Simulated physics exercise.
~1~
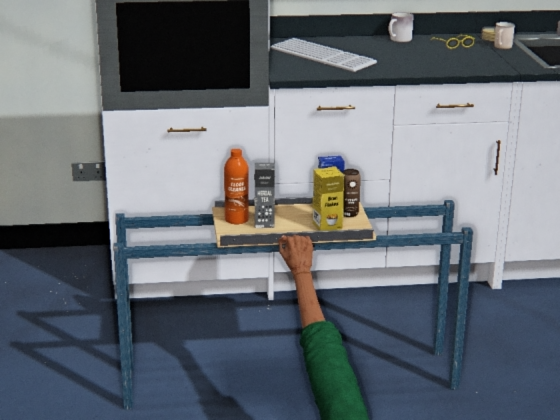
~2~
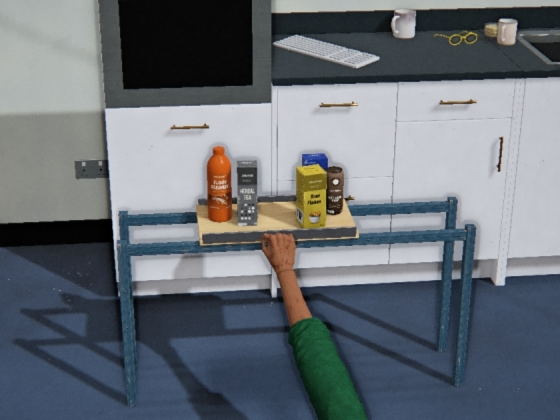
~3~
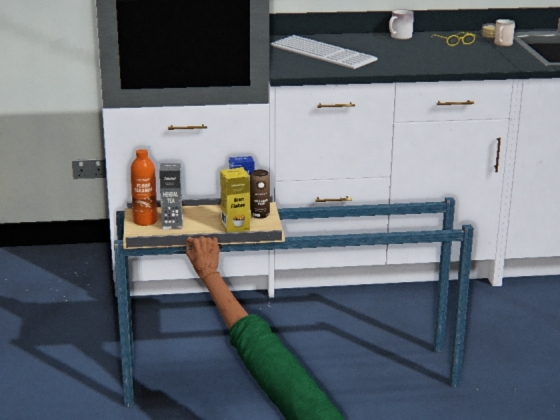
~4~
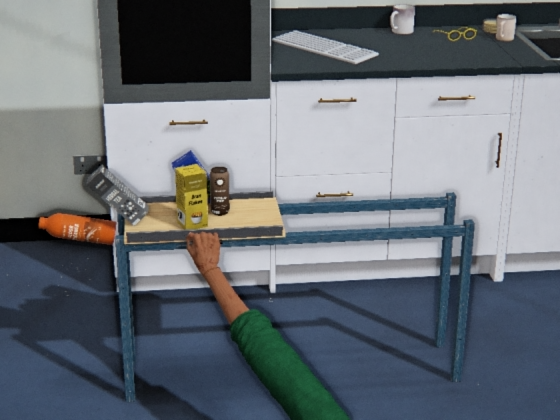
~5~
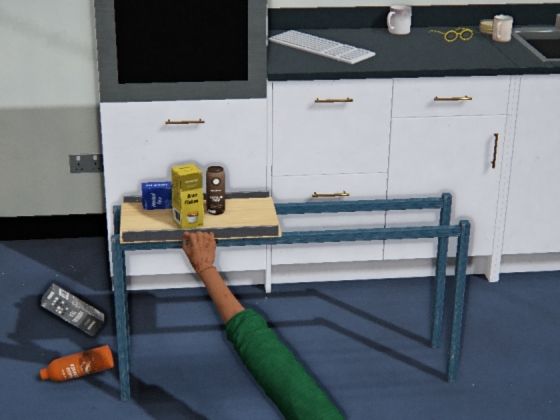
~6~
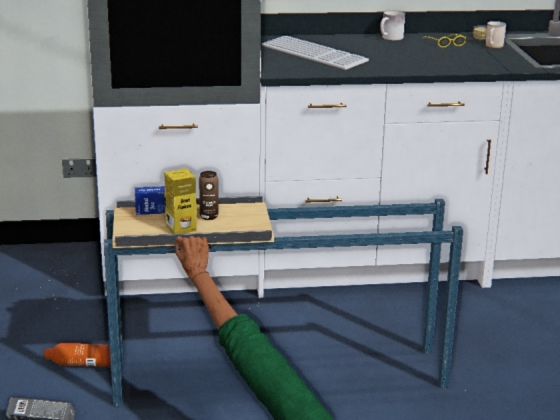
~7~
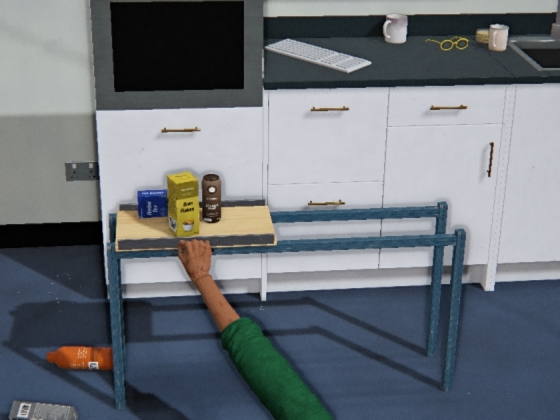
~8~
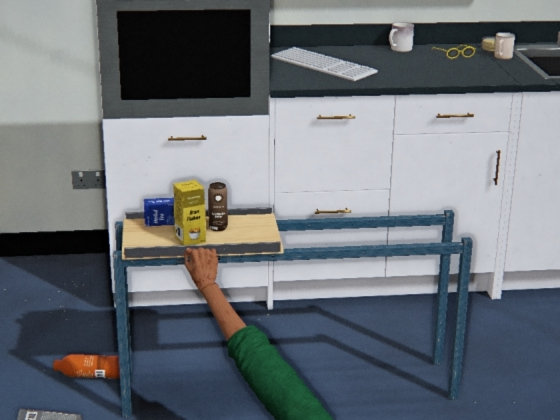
At the start, a hand in a green sleeve holds the front of a wooden tray on a blue frame in a kitchen, with an orange bottle, a grey carton, a yellow carton, a blue carton and a brown can standing on it. The hand slides the tray left until it reaches the frame's left end. The orange bottle and then the grey carton tumble off that side, while the blue carton tips over. Both fallen items drop to the floor and come to rest there. The blue carton ends lying on the tray beside the upright yellow carton and brown can.
